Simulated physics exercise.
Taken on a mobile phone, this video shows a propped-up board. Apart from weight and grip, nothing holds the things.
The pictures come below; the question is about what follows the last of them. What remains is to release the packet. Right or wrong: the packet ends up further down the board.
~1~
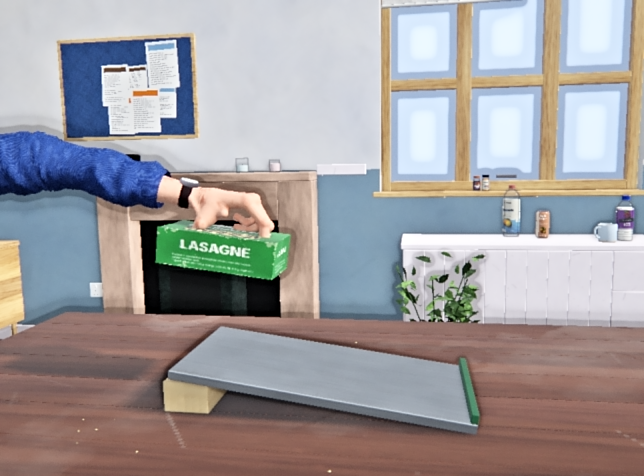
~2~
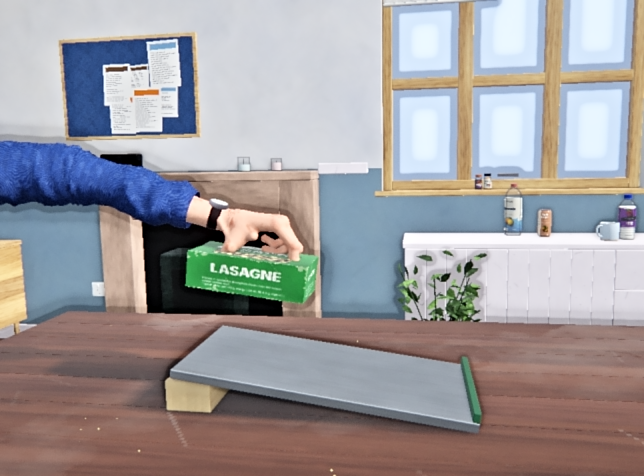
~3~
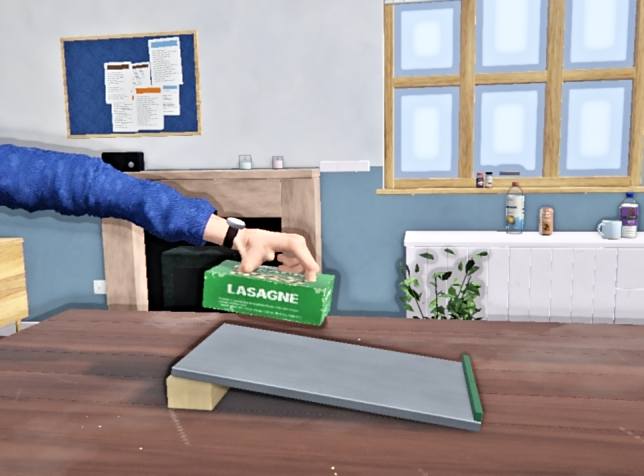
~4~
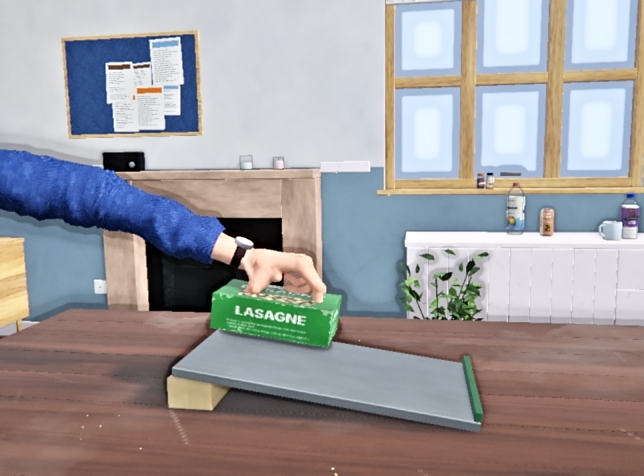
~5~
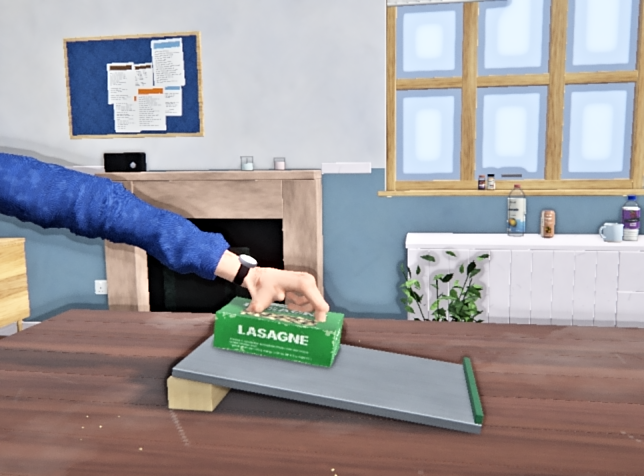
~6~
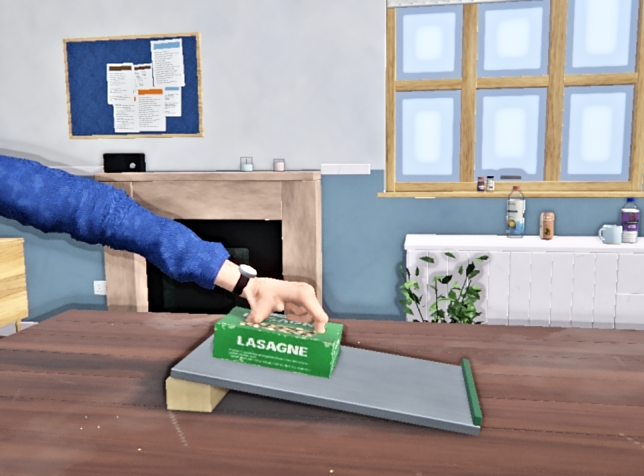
Wrong - it stays where it was placed.
Then, 0.20 s after the last picture, nothing has stirred.
Then, 0.40 s after the last picture, green packet resting near (280, 341).
At rest, it is in place. Seen from the same camera at the end, green packet near (280, 341). The green packet stays where it is put.
